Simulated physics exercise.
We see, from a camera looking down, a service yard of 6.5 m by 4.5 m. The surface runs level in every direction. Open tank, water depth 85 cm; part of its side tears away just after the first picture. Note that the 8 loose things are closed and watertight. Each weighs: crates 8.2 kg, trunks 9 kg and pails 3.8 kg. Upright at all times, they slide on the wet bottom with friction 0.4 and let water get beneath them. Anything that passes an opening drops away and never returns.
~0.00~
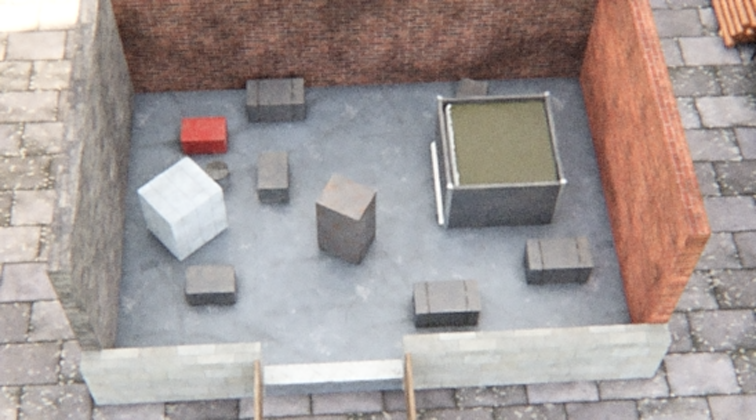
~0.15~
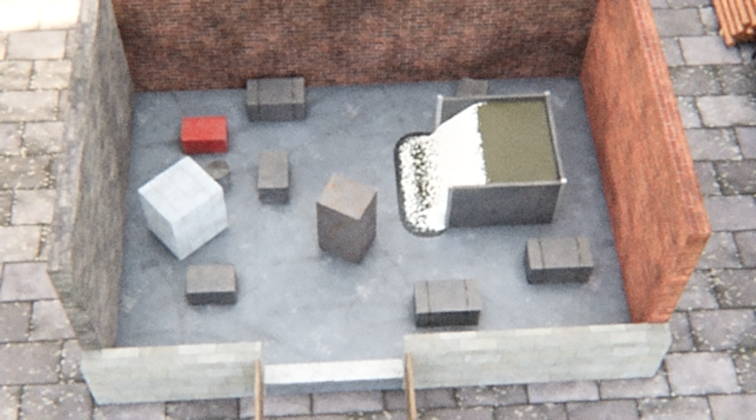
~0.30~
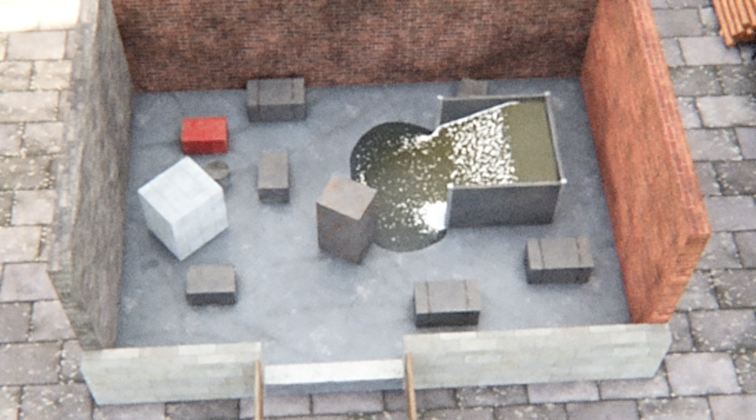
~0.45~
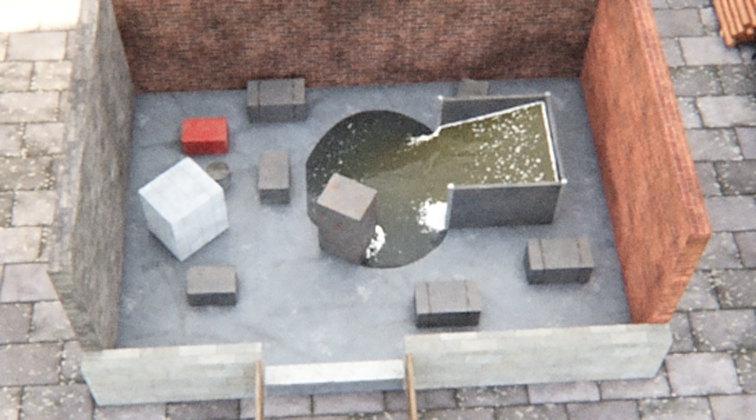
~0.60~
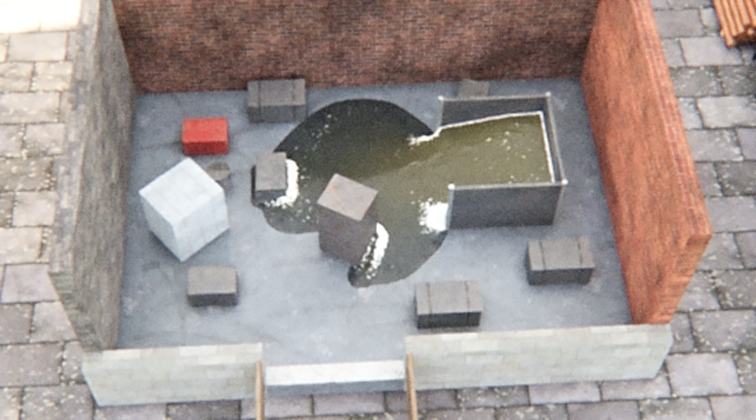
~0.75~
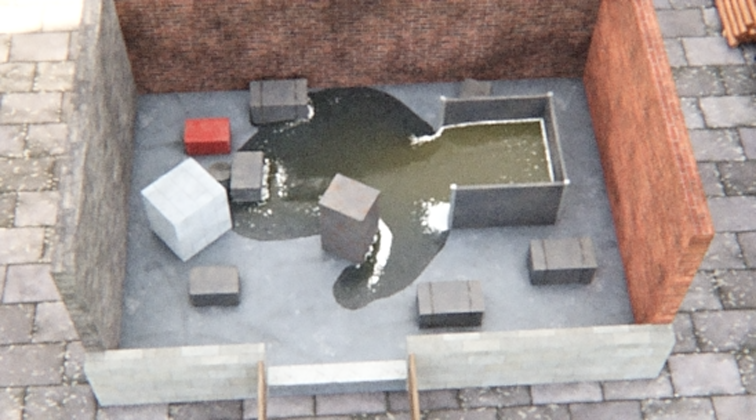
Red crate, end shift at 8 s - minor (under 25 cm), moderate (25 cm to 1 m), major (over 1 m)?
It ends a long distance off.
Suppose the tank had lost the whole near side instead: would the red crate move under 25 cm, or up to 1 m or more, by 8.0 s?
I'd expect the red crate to have moved just a bit.
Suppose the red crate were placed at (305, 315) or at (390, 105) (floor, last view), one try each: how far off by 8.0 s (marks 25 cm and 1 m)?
Try one, it is swept a long way; try two, it is swept a long way.
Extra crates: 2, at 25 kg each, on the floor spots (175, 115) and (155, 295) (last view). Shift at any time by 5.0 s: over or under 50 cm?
Beyond the mark, beyond the mark.
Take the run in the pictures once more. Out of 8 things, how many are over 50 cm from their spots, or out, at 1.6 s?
By my reckoning, 4.
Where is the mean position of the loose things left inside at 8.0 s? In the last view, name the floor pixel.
I'd put it close to (439, 212) in the last view.
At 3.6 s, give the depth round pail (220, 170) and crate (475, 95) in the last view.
Close to 19 and 0 centimetres.
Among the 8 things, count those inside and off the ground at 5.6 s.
The count is 4.
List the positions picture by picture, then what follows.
The red crate at (203, 129) rests on the ground; 1.9 m2 under water; 0 of 8 have shifted, in the first picture.
The red crate at (204, 128) rests on the ground; 2.8 m2 under water; 0 of 8 have shifted, in the second picture.
The red crate at (204, 129), on the bottom; 4.1 m2 under water; 0 of 8 have shifted, in the third picture.
The red crate at (204, 129), on the bottom; 5.5 m2 under water; 0 of 8 have shifted, in the fourth picture.
The red crate at (205, 130), on the bottom; 7.0 m2 under water; 0 of 8 have shifted, in the fifth picture.
The red crate at (207, 130), on the bottom; 8.7 m2 under water; 1 of 8 have shifted, in the sixth picture.
After 1.6 s the red crate is near (153, 107), 0.8 m from its start, afloat; 0 of 8 are out; 4 afloat.
After 3.6 s the red crate is near (185, 105), 0.5 m from its start, afloat; 0 of 8 are out; 5 afloat.
After 5.6 s the red crate is near (255, 103), 0.8 m from its start, afloat; 0 of 8 are out; 4 afloat.
After 8.0 s the red crate is near (340, 124), 1.8 m from its start, afloat; 0 of 8 are out; 7 afloat.
